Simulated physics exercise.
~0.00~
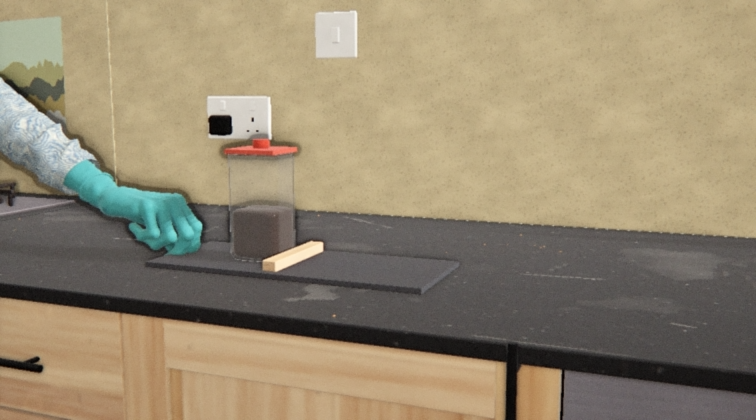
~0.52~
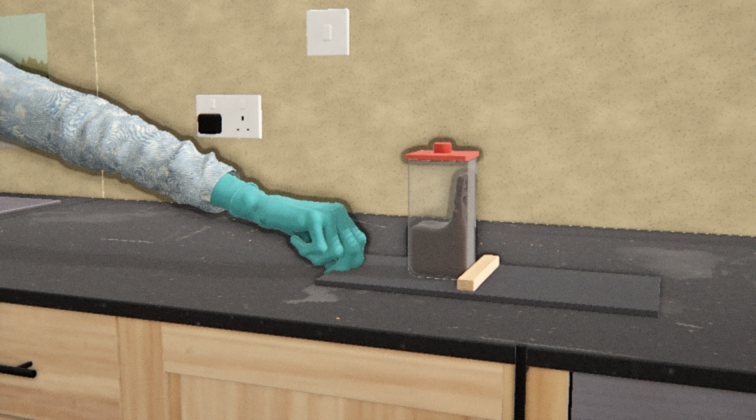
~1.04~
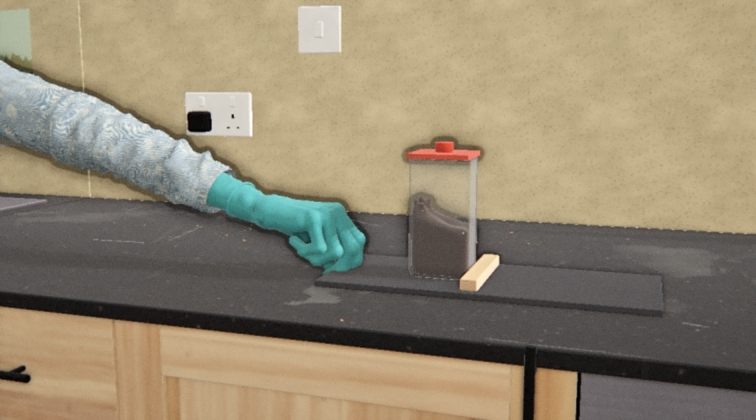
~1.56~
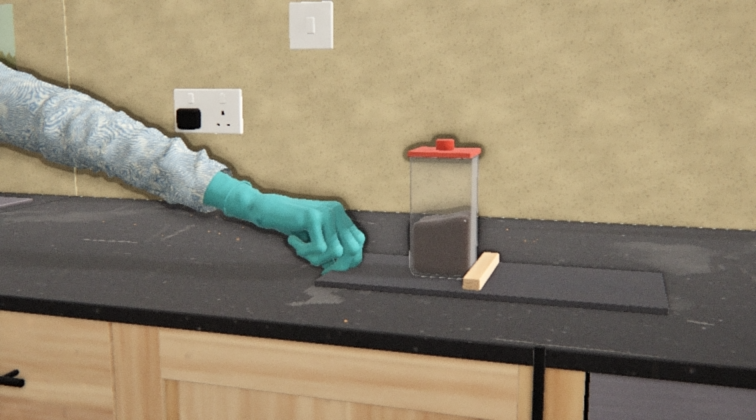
A hand in a teal glove, with a patterned pale sleeve, grips the left end of a dark flat board on a black kitchen counter, seen from the front and slightly above. On the board stands a clear container with a red cap, partly filled with dark liquid, behind a low pale wooden batten; sockets and a switch are on the tan wall. The hand slides the board to the right, carrying the container along. As the board stops, the liquid surges up the right side, then swings back up the left. Finally it settles lower, slightly tilted, and the container remains upright against the batten.
